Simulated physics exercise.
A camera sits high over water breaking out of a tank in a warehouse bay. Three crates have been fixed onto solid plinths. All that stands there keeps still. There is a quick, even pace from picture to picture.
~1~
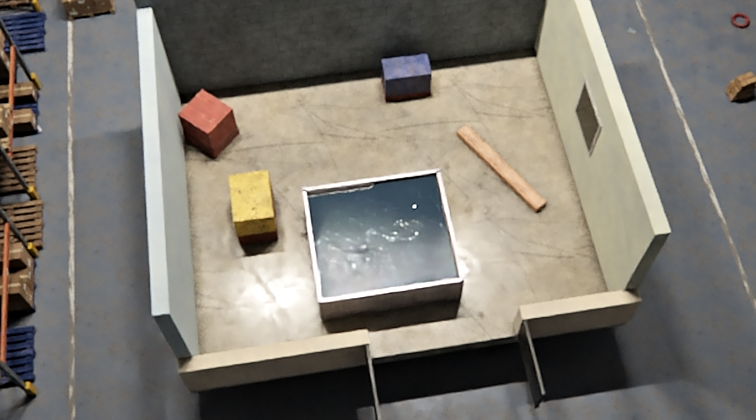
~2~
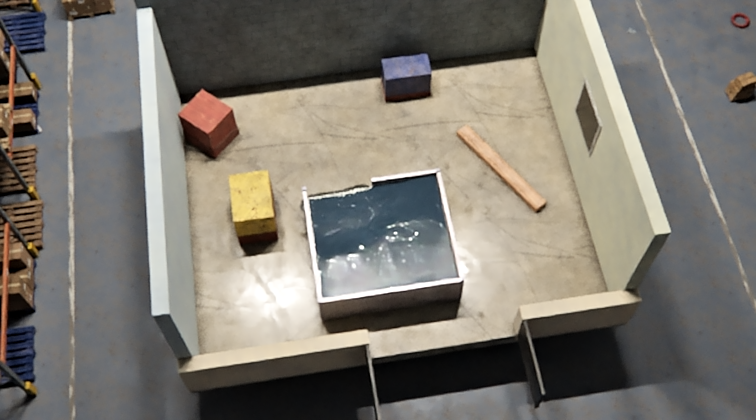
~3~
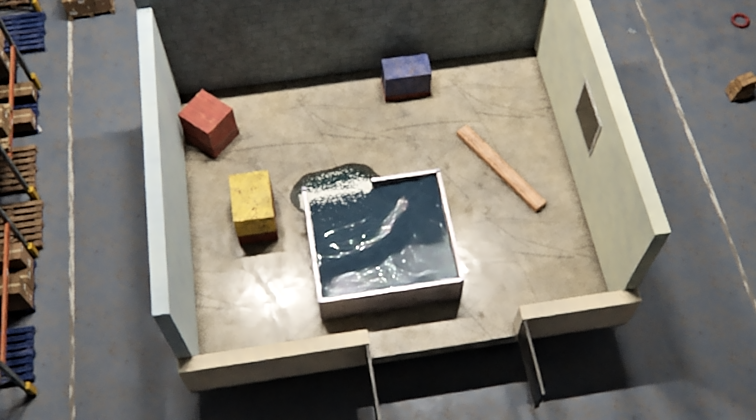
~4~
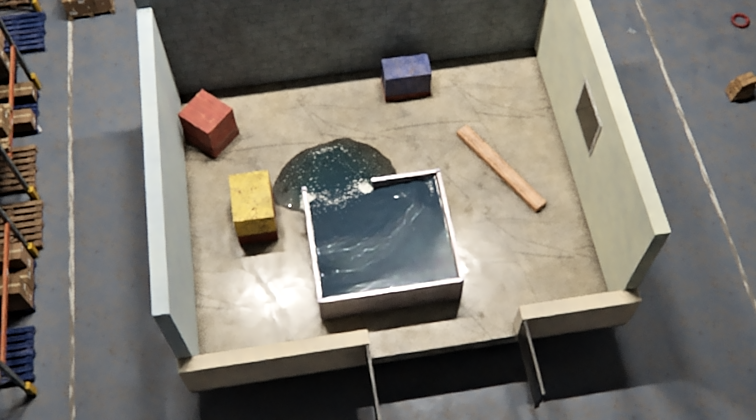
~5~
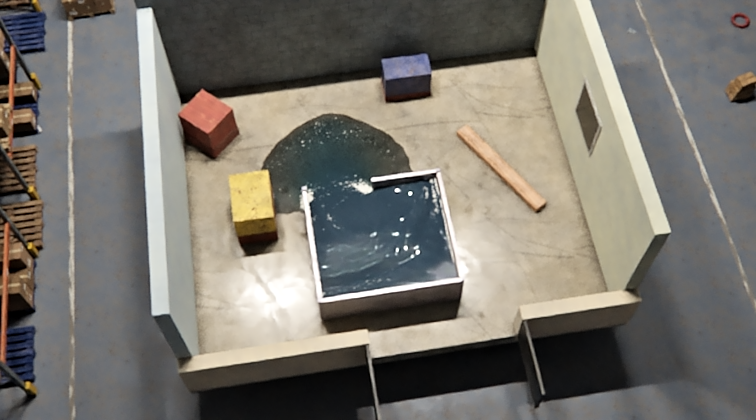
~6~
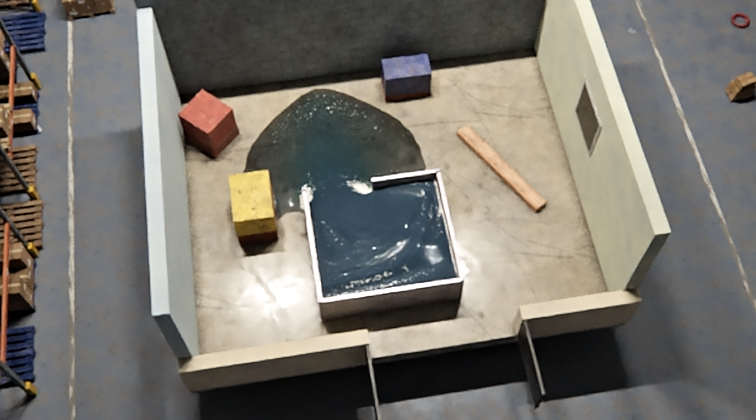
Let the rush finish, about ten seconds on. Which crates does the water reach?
The yellow crate is not reached; the red crate is reached; the blue crate is reached.
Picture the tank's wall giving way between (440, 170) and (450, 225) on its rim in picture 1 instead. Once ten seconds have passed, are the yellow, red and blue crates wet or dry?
Here's how it goes: The yellow crate is left untouched, the red crate is left untouched, and the blue crate is swamped.
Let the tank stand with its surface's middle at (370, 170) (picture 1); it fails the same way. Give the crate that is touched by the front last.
Answer: The yellow crate.
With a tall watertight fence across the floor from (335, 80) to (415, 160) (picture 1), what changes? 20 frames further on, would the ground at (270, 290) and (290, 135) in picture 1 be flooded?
As listed: Free of water, awash.
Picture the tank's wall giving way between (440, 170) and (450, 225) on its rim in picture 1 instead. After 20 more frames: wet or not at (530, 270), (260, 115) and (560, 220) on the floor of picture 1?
Drenched; spared; drenched.
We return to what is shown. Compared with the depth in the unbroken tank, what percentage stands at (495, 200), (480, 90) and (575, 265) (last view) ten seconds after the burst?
The depth comes out near 6, 14 and 18 per cent.
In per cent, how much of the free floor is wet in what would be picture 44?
I'd say close to 80 per cent.
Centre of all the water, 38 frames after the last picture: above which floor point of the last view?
The centre of mass sits at about (354, 176).
A moment on, water covers 25 % of the floor; the yellow crate water round its plinth, the red crate water round its plinth, the blue crate water round its plinth.
Next, water covers 35 % of the floor; the yellow crate water round its plinth, the red crate water round its plinth, the blue crate water round its plinth.
Then, water covers 50 % of the floor; the yellow crate water round its plinth, the red crate water round its plinth, the blue crate water round its plinth.
Later, water covers 80 % of the floor; the yellow crate water round its plinth, the red crate water round its plinth, the blue crate water round its plinth.
In the end, water covers 100 % of the floor; the yellow crate stayed above the water, the red crate was topped, the blue crate was topped.
